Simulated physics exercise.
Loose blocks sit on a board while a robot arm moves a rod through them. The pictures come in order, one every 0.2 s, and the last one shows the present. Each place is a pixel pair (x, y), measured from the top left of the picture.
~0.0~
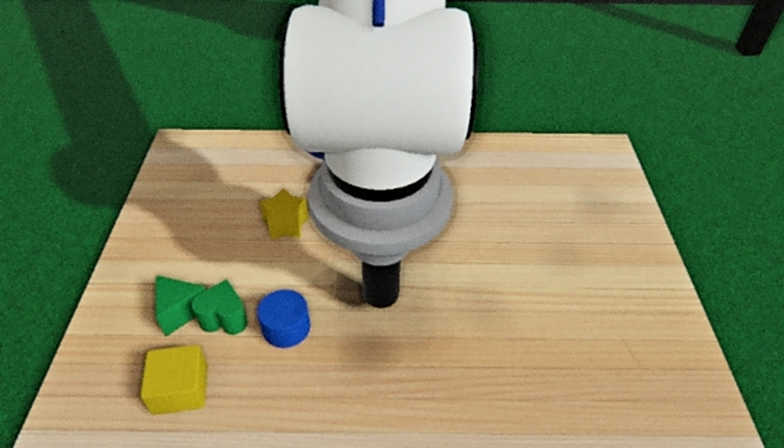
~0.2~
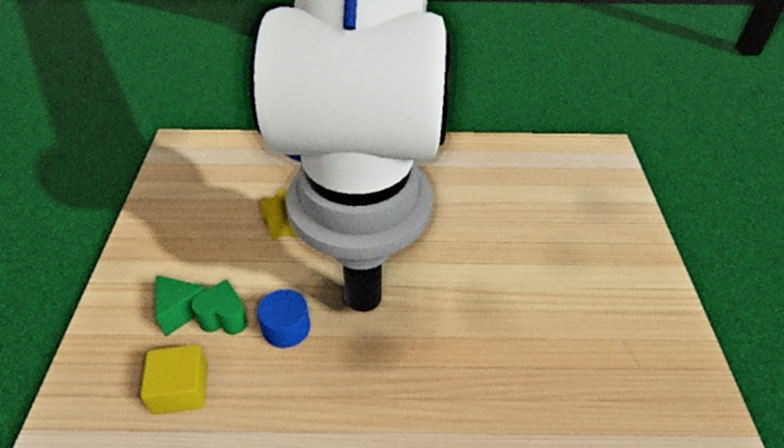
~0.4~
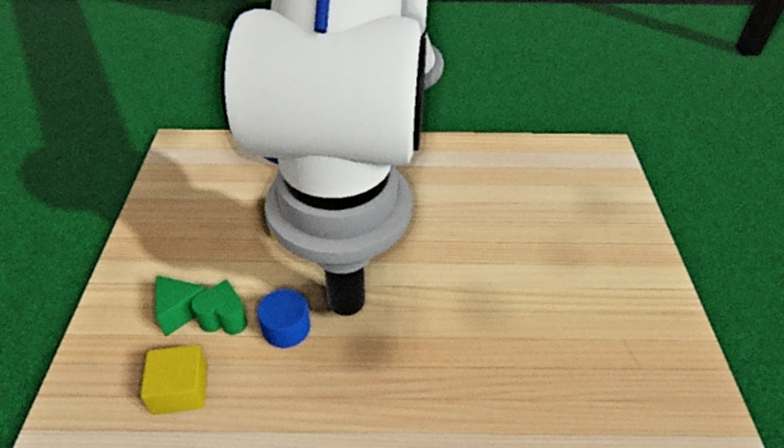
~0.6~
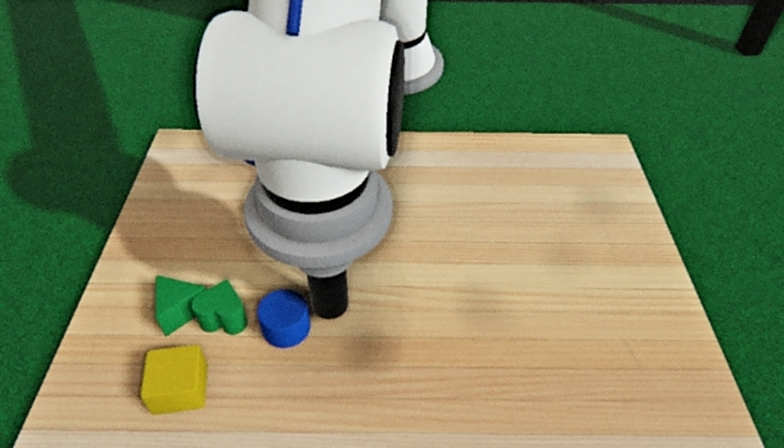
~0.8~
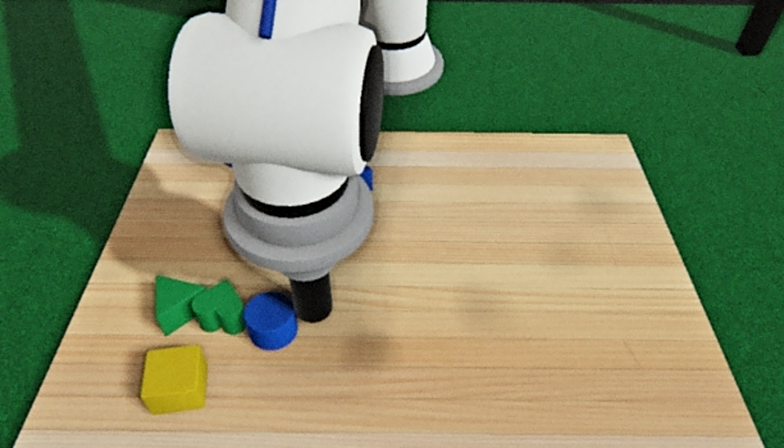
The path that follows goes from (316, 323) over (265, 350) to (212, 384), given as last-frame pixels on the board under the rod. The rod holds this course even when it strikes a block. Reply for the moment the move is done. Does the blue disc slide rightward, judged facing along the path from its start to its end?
That would be a yes.
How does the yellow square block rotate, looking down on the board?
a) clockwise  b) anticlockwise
b (anticlockwise)
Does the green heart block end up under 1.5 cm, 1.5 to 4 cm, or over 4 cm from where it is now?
It goes a little way, 1.5 to 4 cm.
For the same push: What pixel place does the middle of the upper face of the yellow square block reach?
It is going to be at (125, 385).
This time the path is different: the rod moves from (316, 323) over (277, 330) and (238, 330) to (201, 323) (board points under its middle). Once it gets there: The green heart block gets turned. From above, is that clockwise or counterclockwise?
Bird's-eye view: Clockwise.
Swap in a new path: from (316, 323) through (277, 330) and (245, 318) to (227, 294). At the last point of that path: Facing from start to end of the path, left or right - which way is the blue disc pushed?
It moves left.
On the path given first. One third of the way, rod at (279, 327); green triangular piece at (168, 287), turned 20° anticlockwise; green heart block at (200, 303), turned 50° clockwise; blue disc at (231, 329).
Two thirds of the way, rod at (243, 348); yellow square block at (149, 377), turned 30° anticlockwise; green triangular piece at (165, 282), turned 25° anticlockwise; green heart block at (190, 303), turned 90° clockwise; blue disc at (195, 341).
At the end, rod at (206, 371); yellow square block at (126, 386), turned 60° anticlockwise; green triangular piece at (165, 282), turned 25° anticlockwise; green heart block at (188, 303), turned 100° clockwise; blue disc at (168, 345).
